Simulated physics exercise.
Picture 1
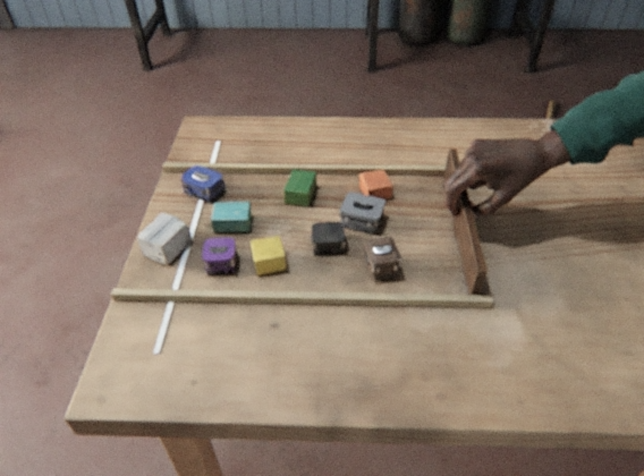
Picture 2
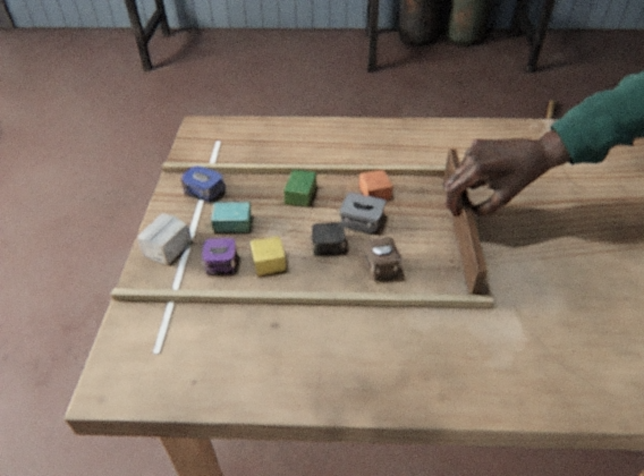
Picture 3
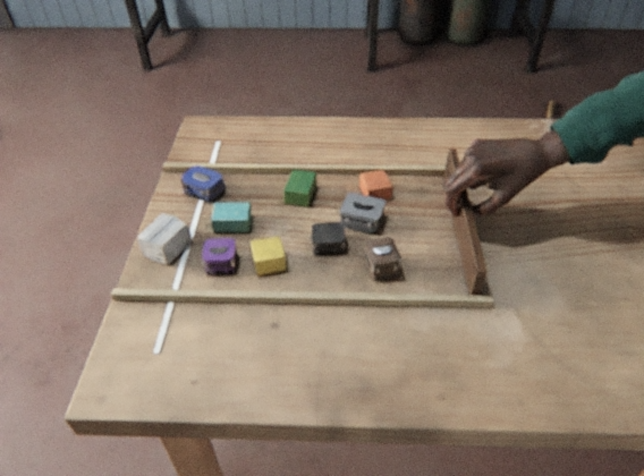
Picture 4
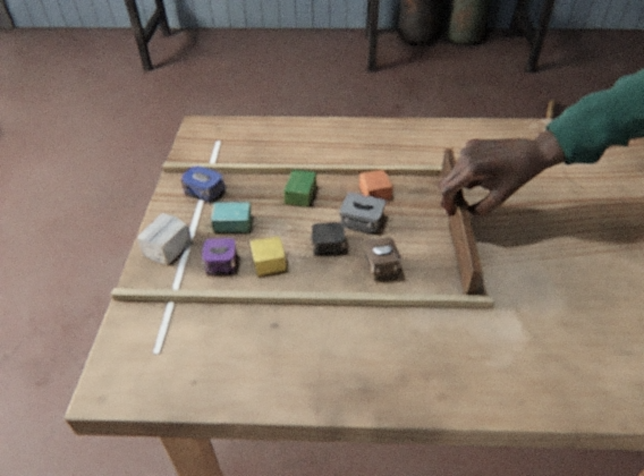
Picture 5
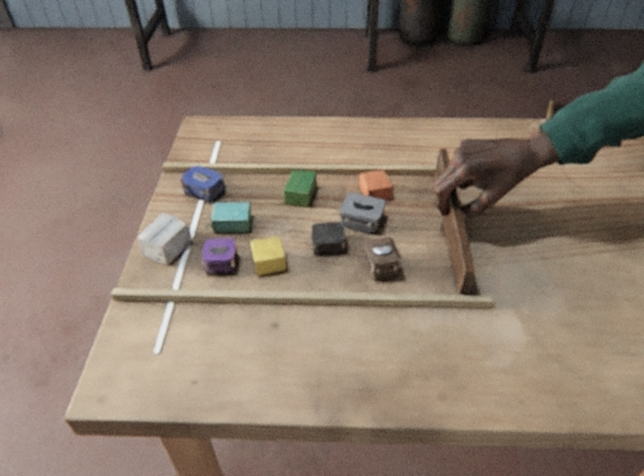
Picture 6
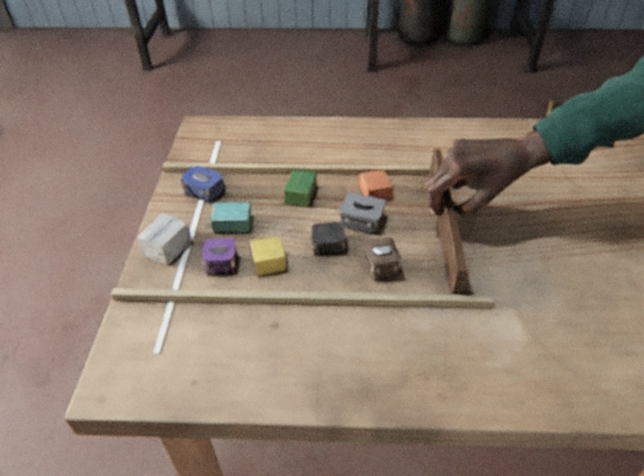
On a wooden table, small colourful boxes and cases sit scattered between two wooden rails, some near a strip of white tape at left. A hand in a green sleeve holds a board upright at the right, still at first, then slides it slightly left while the boxes stay in place.
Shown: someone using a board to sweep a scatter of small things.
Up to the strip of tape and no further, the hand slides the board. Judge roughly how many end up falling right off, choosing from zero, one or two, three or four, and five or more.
It is three or four.
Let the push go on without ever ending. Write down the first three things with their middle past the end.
First the white box, next the blue case, then the purple case.
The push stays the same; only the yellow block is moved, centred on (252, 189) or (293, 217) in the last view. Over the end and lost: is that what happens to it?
Spot by spot, it drops away and then it stays put.
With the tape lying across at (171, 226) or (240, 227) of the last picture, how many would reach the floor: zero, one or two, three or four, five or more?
In order: Five or more and not one.
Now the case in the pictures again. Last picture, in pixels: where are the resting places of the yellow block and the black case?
They finish at roughly (136, 255) and (173, 236) respectively.
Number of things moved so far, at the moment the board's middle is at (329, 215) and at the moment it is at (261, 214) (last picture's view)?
First 5, after that 10.
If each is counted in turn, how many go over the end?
Total: 4.
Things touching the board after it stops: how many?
Contact count: 4.
A little later, none off yet; white box at rest near (165, 239); blue case at rest near (204, 185); purple case at rest near (221, 257).
When it is over, the number that fall off is three or four; down, turquoise block, purple case, blue case and white box.
